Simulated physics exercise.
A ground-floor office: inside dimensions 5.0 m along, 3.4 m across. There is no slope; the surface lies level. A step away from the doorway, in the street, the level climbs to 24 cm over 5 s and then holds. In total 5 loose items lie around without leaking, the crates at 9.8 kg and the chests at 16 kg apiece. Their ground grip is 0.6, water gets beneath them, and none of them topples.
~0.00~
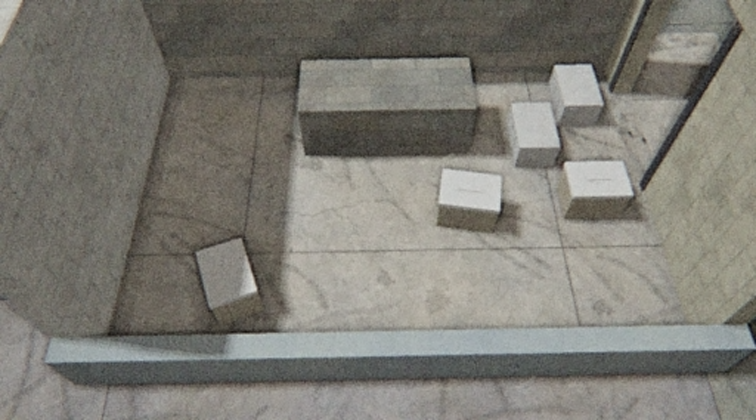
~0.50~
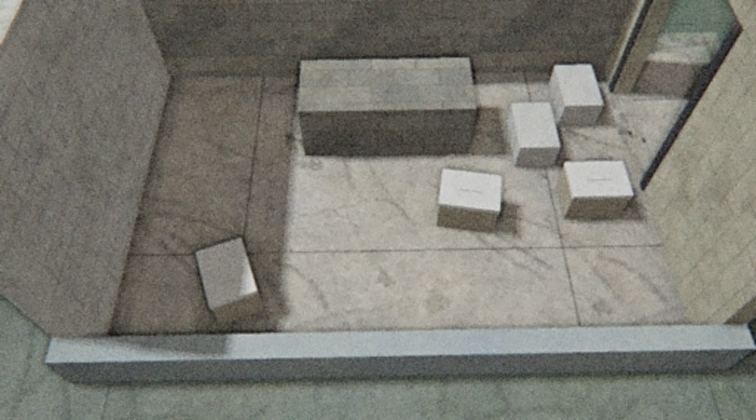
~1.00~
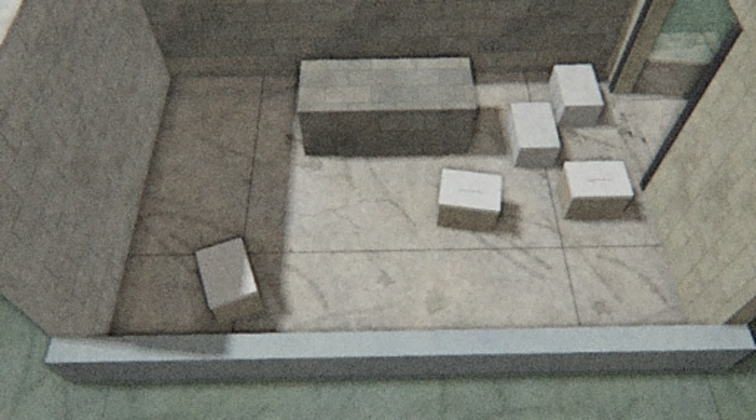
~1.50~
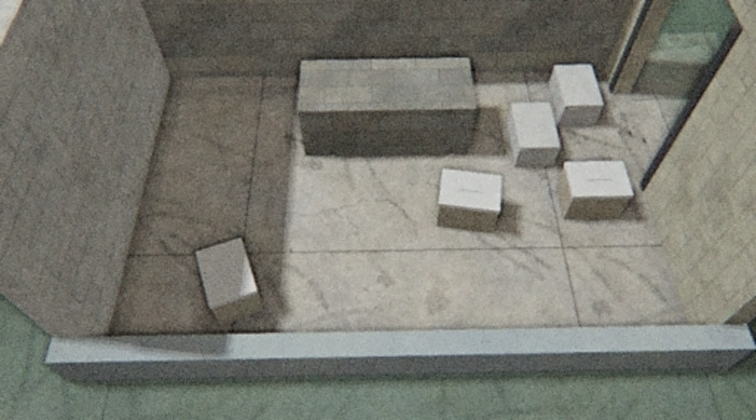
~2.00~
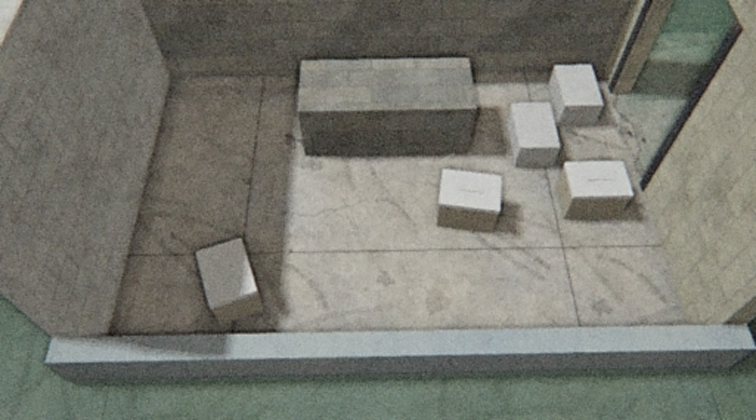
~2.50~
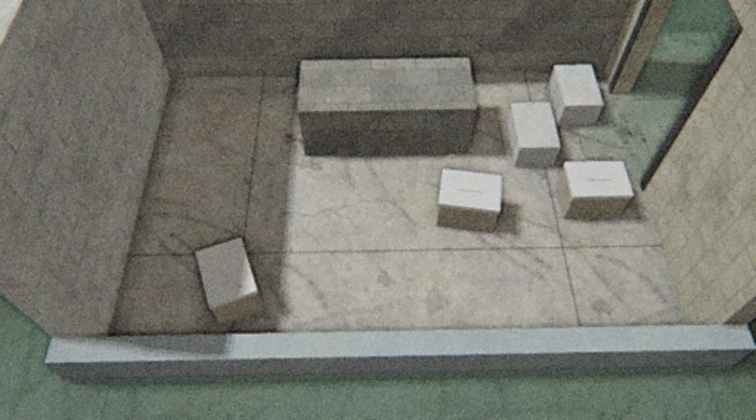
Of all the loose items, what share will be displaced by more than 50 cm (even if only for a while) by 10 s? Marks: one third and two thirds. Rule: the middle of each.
I bet the count comes out medium.
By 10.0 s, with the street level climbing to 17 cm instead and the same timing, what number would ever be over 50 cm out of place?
Count under that change: 2.
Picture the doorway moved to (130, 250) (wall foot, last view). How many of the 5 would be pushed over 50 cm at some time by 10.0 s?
Count: 4.
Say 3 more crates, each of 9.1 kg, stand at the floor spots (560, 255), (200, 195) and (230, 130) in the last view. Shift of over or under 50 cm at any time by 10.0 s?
First stays within it, second exceeds it, third exceeds it.
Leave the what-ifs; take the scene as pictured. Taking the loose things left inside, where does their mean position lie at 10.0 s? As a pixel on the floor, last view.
The centre sits near (322, 258).
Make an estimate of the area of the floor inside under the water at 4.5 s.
Wet: Near 4.0 m2.
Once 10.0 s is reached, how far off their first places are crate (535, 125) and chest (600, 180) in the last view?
They sit 400 cm and 20 cm away, in the order given.
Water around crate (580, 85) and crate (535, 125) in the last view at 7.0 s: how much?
Depth approx. 5 cm / 5 cm.
After 3.5 s 0 of 5 are over 50 cm from their spots; 0 afloat.
After 4.5 s 1 of 5 are over 50 cm from their spots; 1 afloat.
After 7.0 s 3 of 5 are over 50 cm from their spots; 0 afloat.
After 10.0 s 3 of 5 are over 50 cm from their spots, and 3 have been at some point; 4 afloat.
